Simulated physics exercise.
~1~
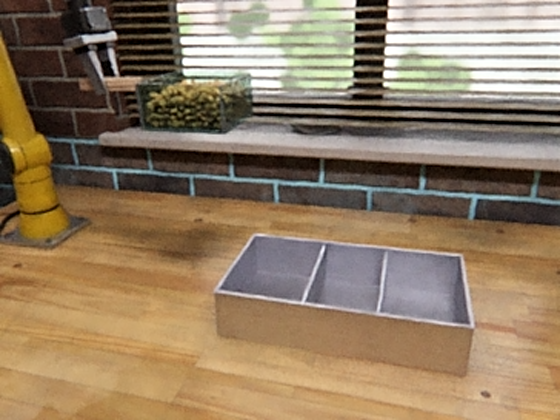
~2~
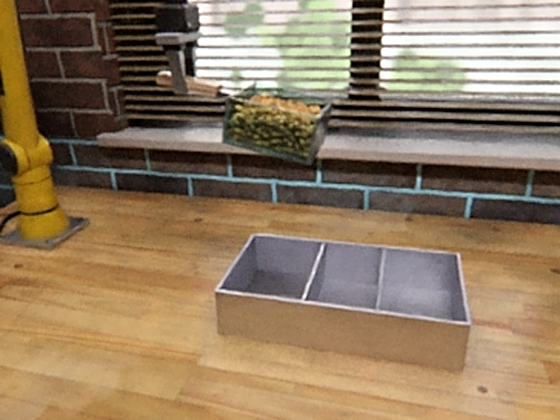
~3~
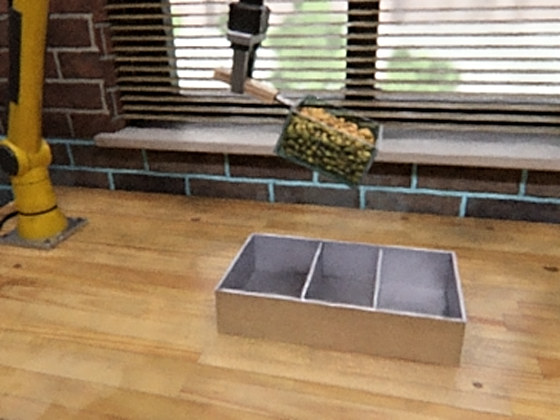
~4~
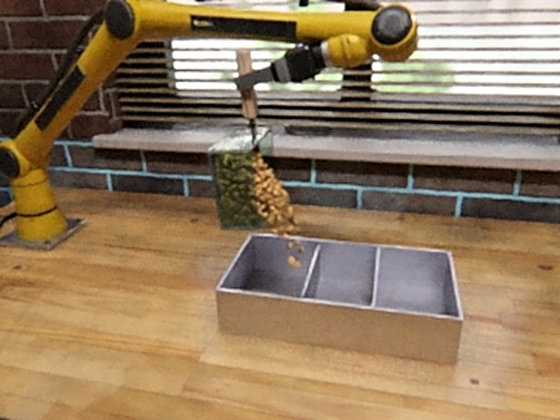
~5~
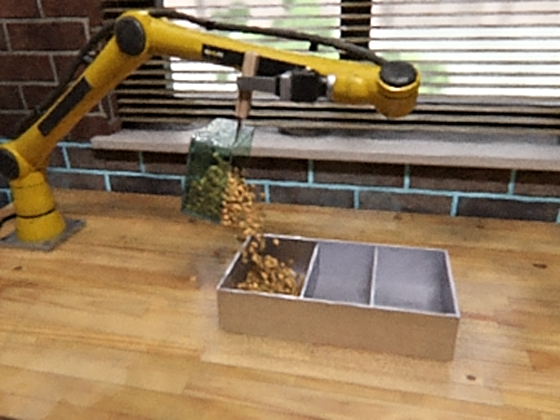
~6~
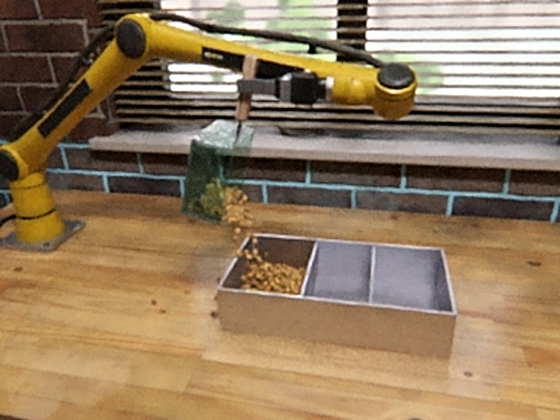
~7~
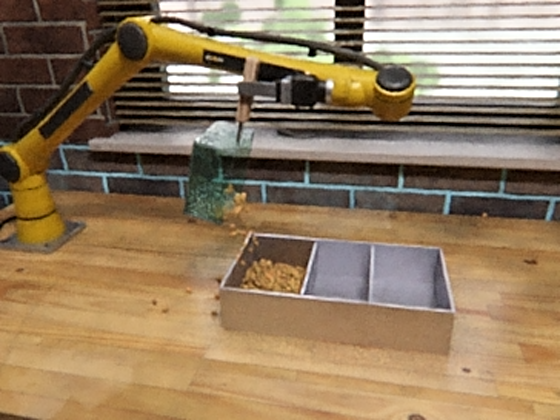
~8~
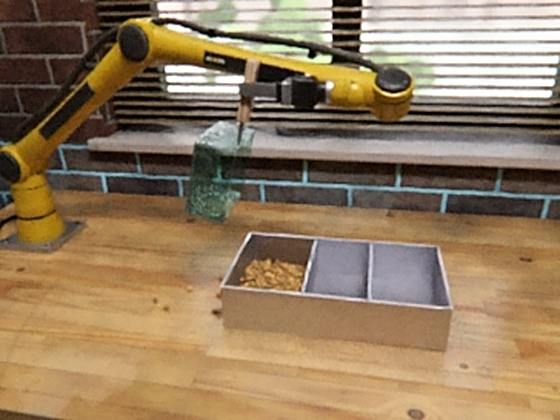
A yellow robot arm lifts a green box and tips its chickpeas into a crate's left compartment.
